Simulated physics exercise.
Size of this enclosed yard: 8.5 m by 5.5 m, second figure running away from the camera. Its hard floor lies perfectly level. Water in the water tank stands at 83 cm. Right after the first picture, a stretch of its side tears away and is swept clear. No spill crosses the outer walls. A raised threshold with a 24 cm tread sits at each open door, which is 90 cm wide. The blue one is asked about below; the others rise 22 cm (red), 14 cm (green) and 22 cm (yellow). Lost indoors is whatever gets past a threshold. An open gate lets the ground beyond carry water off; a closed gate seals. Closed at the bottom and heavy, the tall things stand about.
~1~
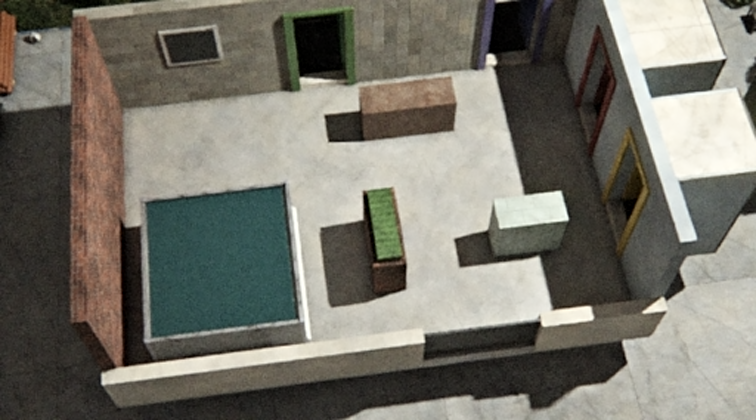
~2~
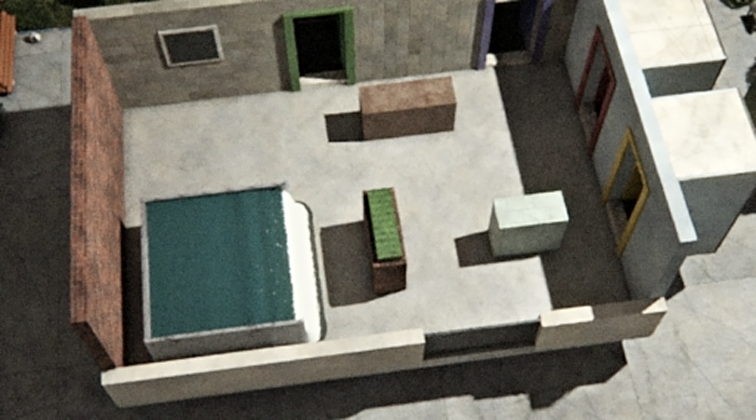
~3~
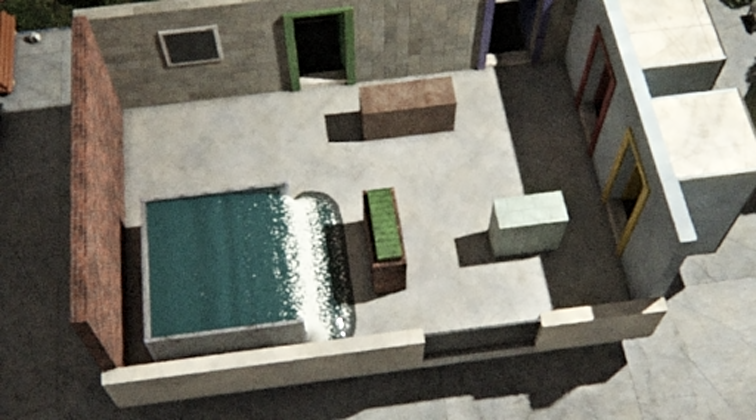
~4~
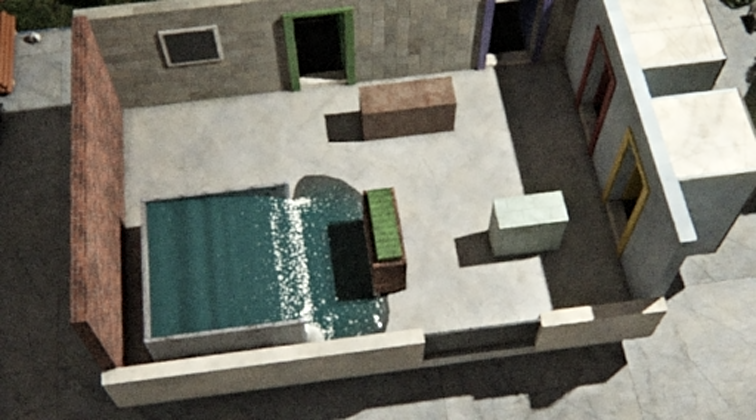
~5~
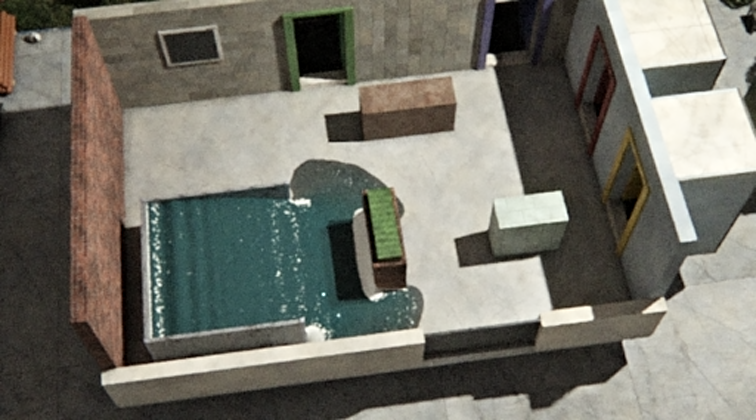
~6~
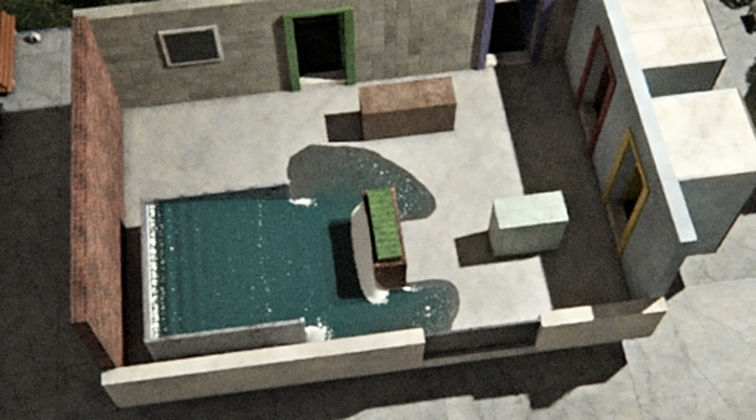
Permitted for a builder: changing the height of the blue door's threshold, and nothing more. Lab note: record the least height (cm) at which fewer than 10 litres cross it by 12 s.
Least height: 24 cm.
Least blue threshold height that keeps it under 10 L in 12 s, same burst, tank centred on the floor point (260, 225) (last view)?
Then about 16 centimetres at the least.
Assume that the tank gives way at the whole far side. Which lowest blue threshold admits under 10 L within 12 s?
That way, roughly 14.5 cm.
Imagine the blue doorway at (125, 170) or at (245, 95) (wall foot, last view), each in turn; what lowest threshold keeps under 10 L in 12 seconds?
17 and 10.5 cm.
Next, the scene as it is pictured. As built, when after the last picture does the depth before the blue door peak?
Approximately 4.5 s.
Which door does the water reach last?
The blue one comes last.
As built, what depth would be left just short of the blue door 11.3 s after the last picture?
About 10.0 cm.
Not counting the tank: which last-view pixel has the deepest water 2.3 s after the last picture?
At about pixel (625, 280).
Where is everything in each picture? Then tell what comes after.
In the first picture, the water tank at (220, 261) is whole and still, 83 cm deep; the blue door at (514, 32) is dry.
In the second picture, the gap is at (295, 265), the front 0.3 m out at (321, 336); the back of the water tank holds 83 cm.
In the third picture, the front is at (352, 319), 0.8 m from the gap at (295, 267); 2.2 m2 of floor is wet, 83 cm left at the back.
In the fourth picture, water pours out at (295, 268) and has run 1.4 m, to (384, 318); about 14 cm deep outside, 83 cm at the back.
In the fifth picture, water pours out at (295, 268) and has run 2.0 m, to (418, 307); about 14 cm deep outside, 78 cm at the back.
In the sixth picture, the gap is at (296, 268), the front 2.6 m out at (454, 305); the back of the water tank holds 70 cm; 3.2 m in a straight line remain to the blue door at (514, 32).
Then, 0.7 s after the last picture water covers 40 % of the floor, deepest (62 cm) near (358, 266); it has not reached the blue door.
Then, 2.3 s after the last picture water covers 75 % of the floor, deepest (42 cm) near (625, 280); it has not reached the blue door.
Then, 11.3 s after the last picture water covers 100 % of the floor, deepest (16 cm) near (167, 217); 10 cm at the blue door, 177 litres in over its 10 cm threshold.
At the blue door as built, the water peaked near 26 cm, 4.7 s after the last picture.
Run again over the same 12 s with other heights there, 38 litres in over 19.5 cm, 4 litres over 26.5 cm. The limit of 10 litres is kept from about 24 cm up.
